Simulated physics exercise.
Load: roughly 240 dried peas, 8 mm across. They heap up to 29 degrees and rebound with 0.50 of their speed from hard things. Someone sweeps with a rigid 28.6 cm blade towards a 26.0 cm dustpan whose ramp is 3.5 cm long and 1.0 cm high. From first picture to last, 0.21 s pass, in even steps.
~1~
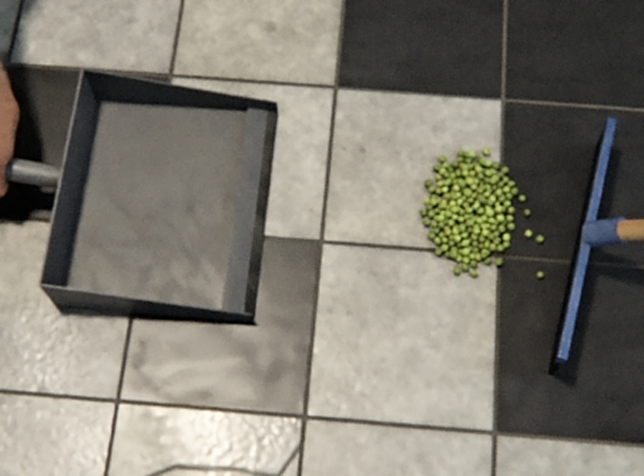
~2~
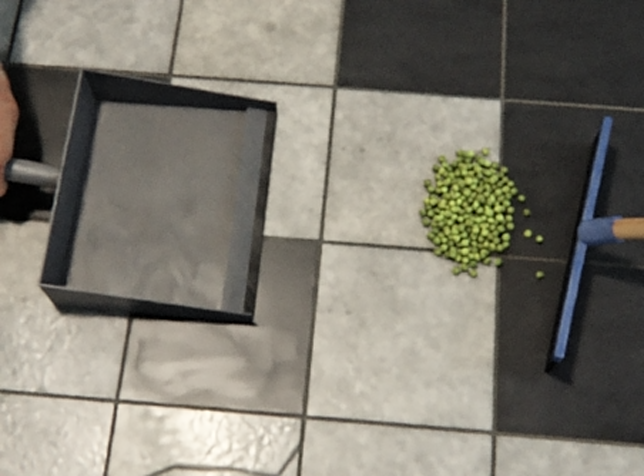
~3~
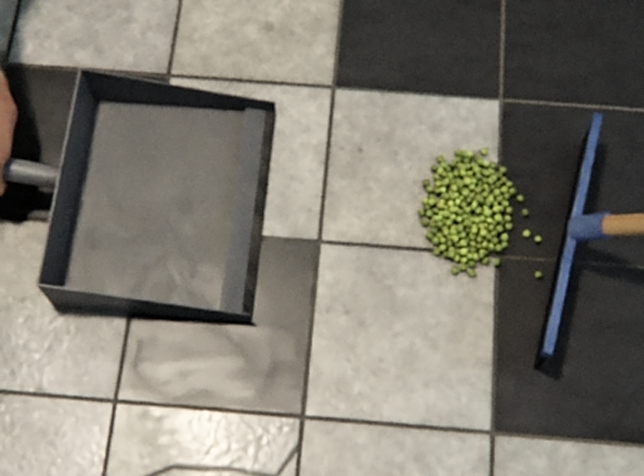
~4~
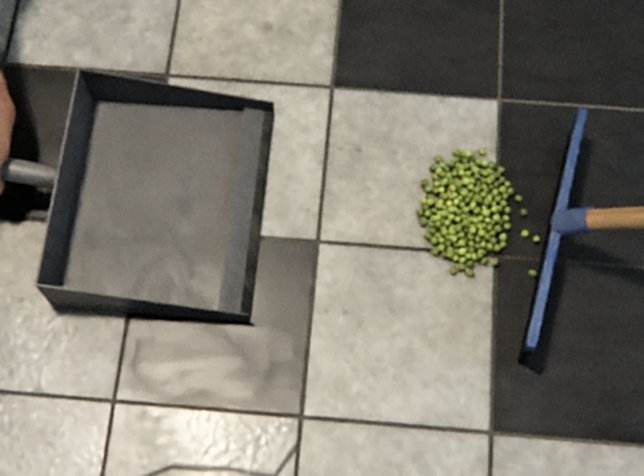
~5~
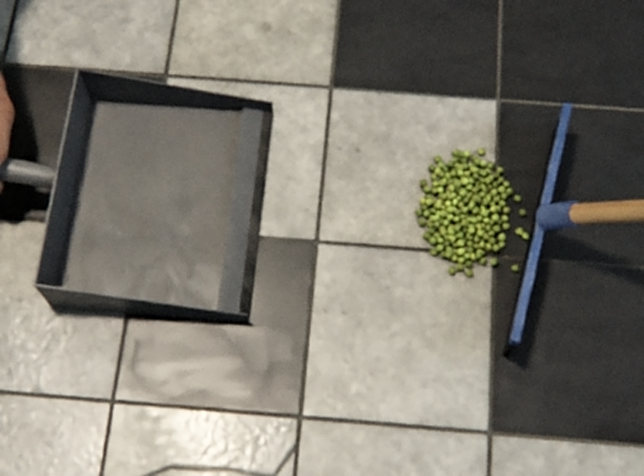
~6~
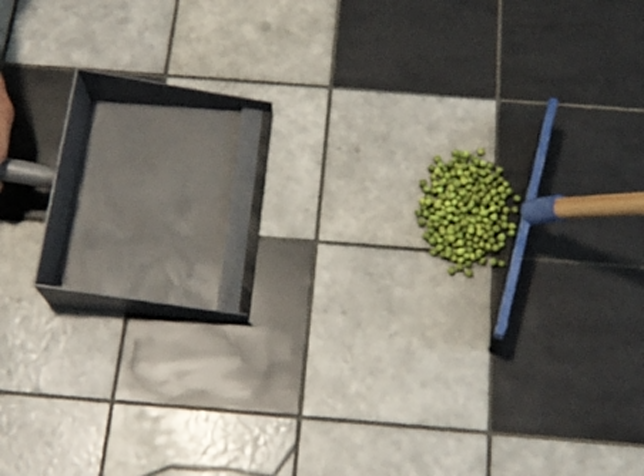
A blue blade on a wooden handle slid left across the tiled floor to the edge of a pile of green peas, nudging a few strays, while a hand held a dark dustpan still.
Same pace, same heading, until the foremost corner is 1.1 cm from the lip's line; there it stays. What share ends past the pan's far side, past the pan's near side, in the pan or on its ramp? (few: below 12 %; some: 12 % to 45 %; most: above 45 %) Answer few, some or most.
Past the pan's far side: Some; past the pan's near side: Few; in the pan or on its ramp: Some.
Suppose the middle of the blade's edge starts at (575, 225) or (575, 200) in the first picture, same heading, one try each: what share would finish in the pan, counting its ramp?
Some 30 and 25 per cent.
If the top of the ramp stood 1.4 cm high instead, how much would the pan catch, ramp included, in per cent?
In that case some 15 per cent.
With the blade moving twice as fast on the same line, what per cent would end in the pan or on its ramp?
It would be near 25 per cent.
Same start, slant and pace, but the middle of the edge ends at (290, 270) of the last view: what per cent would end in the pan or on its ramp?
Some 0 per cent.
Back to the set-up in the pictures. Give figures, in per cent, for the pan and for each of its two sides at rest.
Far side 30; near side 0; pan 20.
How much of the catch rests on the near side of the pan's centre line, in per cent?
About 20 per cent.
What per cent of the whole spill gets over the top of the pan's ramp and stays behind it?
Some 5 per cent.
Then, 0.34 s after the last picture, middle of the blade 17 cm from the lip; 0 % over the lip, far side 5 %, near side 0 %.
Then, 0.56 s after the last picture, middle of the blade 9 cm from the lip; 0 % over the lip, far side 20 %, near side 0 %.
Then, 0.89 s after the last picture, middle of the blade 4 cm from the lip; 20 % over the lip, far side 30 %, near side 0 %.
In the end, far side 30 %, near side 0 %, pan 20 %, in front of the lip or behind the blade 50 %.
